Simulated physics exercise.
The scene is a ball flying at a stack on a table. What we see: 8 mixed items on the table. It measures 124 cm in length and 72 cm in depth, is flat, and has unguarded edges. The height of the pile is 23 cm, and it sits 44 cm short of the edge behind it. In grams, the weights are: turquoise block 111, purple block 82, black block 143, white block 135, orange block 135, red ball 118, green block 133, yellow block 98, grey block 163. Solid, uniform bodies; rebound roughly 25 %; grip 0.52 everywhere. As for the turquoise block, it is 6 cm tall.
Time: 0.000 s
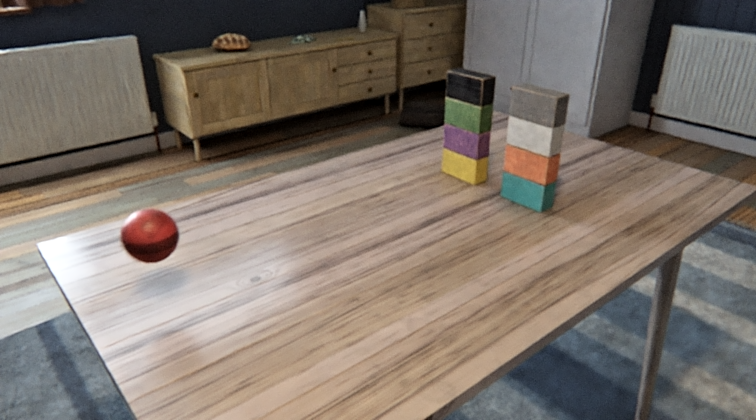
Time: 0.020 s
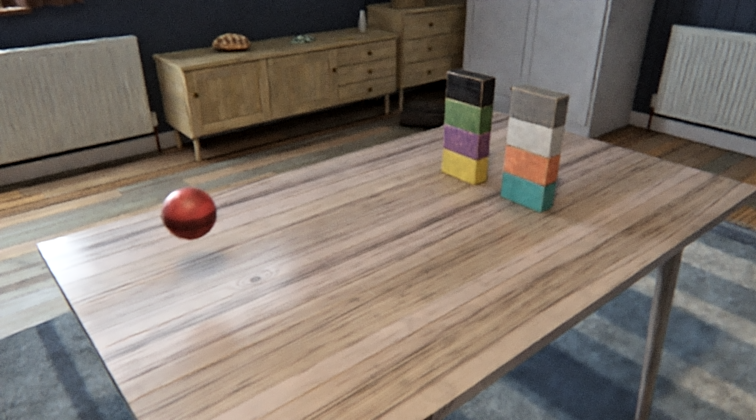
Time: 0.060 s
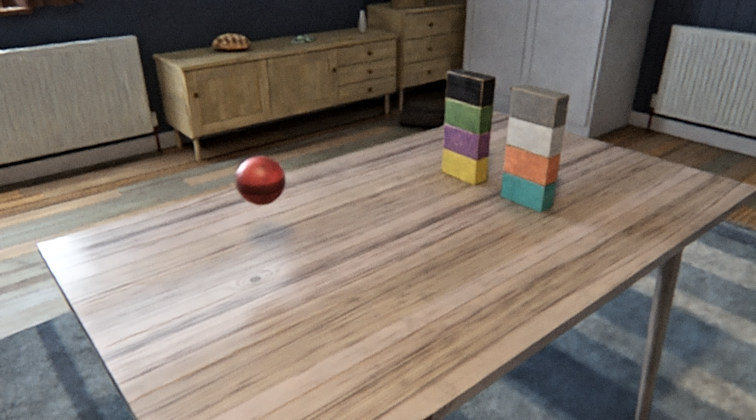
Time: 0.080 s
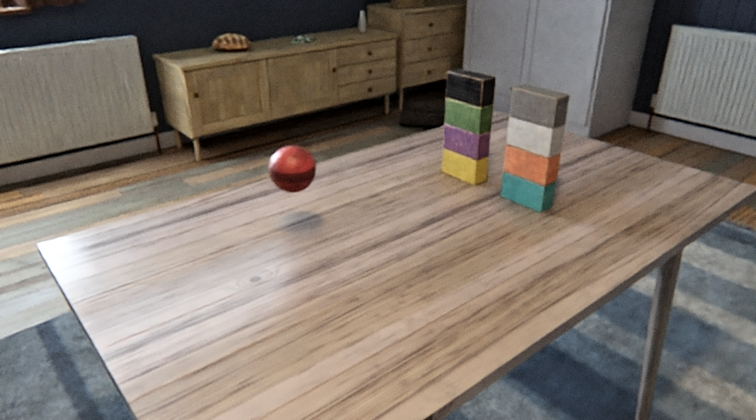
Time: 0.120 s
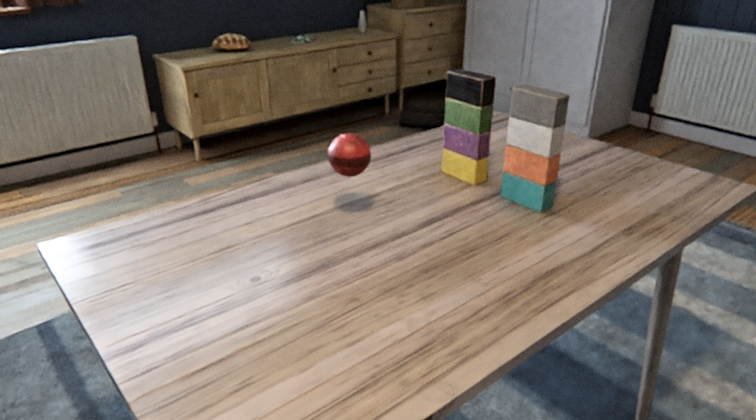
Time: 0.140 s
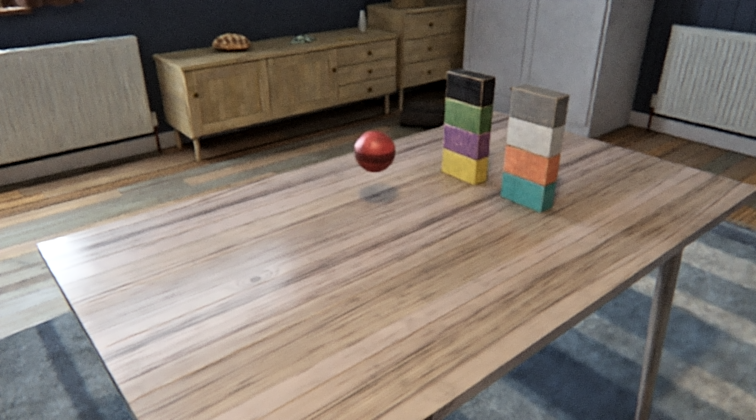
A red ball flies rightward above a wooden table, nearing two stacks of coloured blocks.
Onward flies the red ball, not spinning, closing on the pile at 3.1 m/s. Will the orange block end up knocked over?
It remains upright.
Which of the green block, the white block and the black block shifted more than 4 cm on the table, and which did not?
First, the green block is moved away; second, the white block stays in its position; third, the black block is moved away.
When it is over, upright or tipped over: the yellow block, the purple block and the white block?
In the last frame the yellow block remains up, the purple block does not stay up and the white block remains up.
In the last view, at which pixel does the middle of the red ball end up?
It ends up at about (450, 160).
By 0.34 s, red ball near (446, 159); green block tilted 46°; black block tilted 46°; purple block 8 cm from its spot.
By 0.54 s, red ball near (449, 158); purple block tilted 68°; black block upside down; green block upside down.
When it is over (1.6 s), lying over on the table, purple block, black block and green block; not toppled but over 4 cm from the start, yellow block; the other 4 within 4 cm of the start. End places, in pixels of the last picture, orange block near (531, 163).
